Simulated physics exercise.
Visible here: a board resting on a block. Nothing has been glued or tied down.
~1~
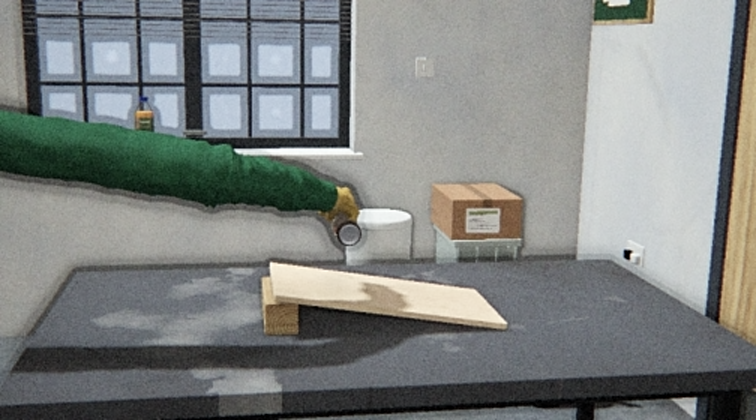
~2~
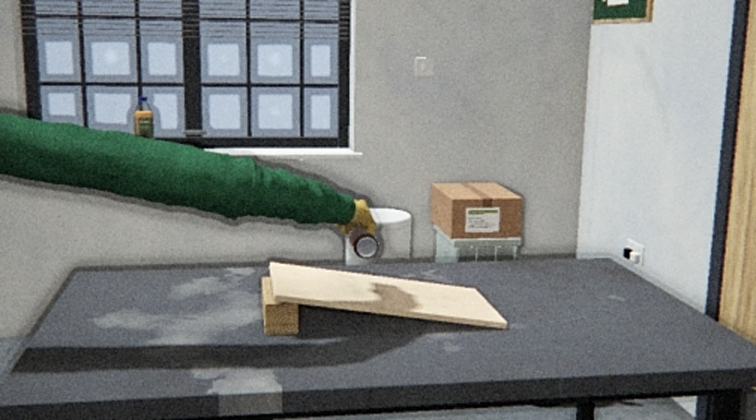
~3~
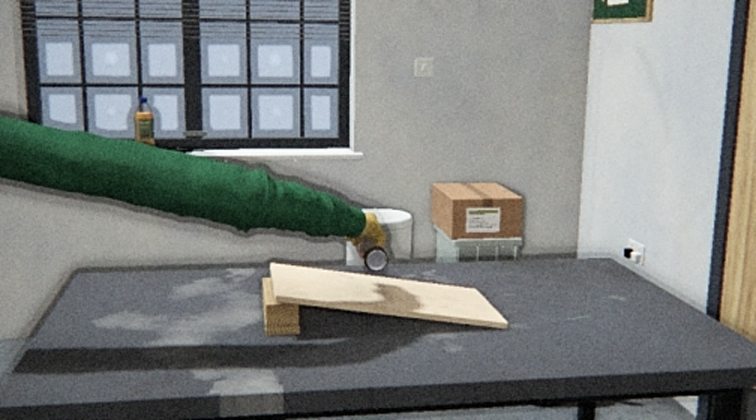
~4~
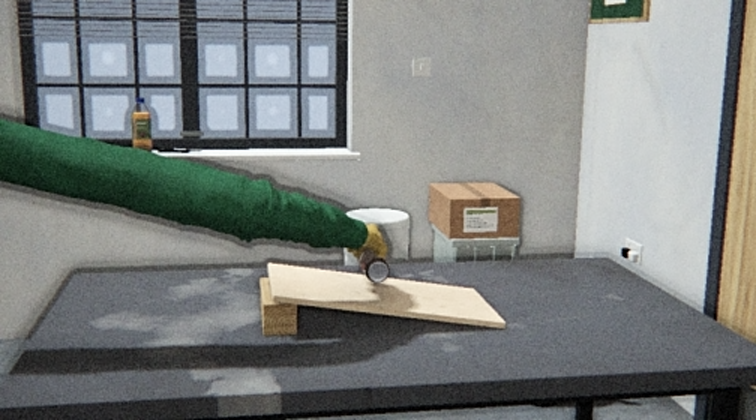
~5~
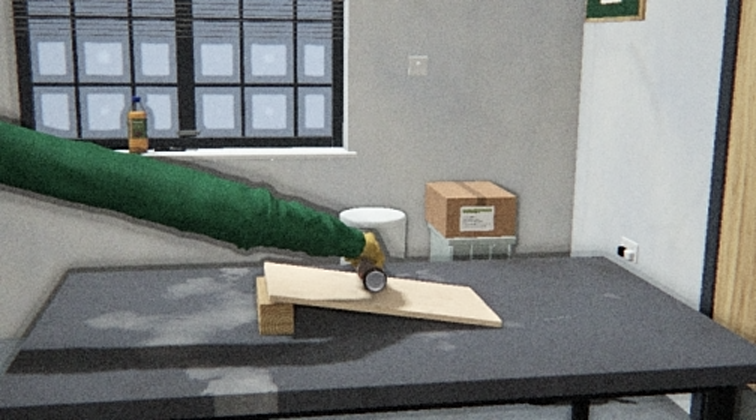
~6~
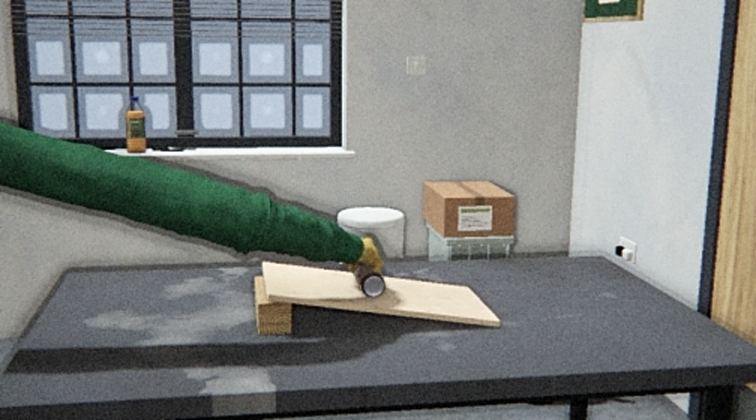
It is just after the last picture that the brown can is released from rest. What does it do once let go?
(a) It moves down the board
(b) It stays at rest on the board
Answer: A.
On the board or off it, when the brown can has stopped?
Once it settles, it is off the top.
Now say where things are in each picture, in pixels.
In the first frame, coming down; brown can (345, 227).
In the second frame, coming down; brown can (362, 239).
In the third frame, coming down; brown can (371, 252).
In the fourth frame, coming down; brown can (372, 263).
In the fifth frame, coming down; brown can (370, 272).
In the sixth frame, in place under the hand; brown can (368, 277).
Then, 0.90 s later than the last frame, brown can moved well along near (485, 292).
Then, 1.50 s later than the last frame, brown can now off the board.
Then, 2.00 s later than the last frame, things are still on the move.
When it is over, off the board, brown can. The brown can slides or rolls down.
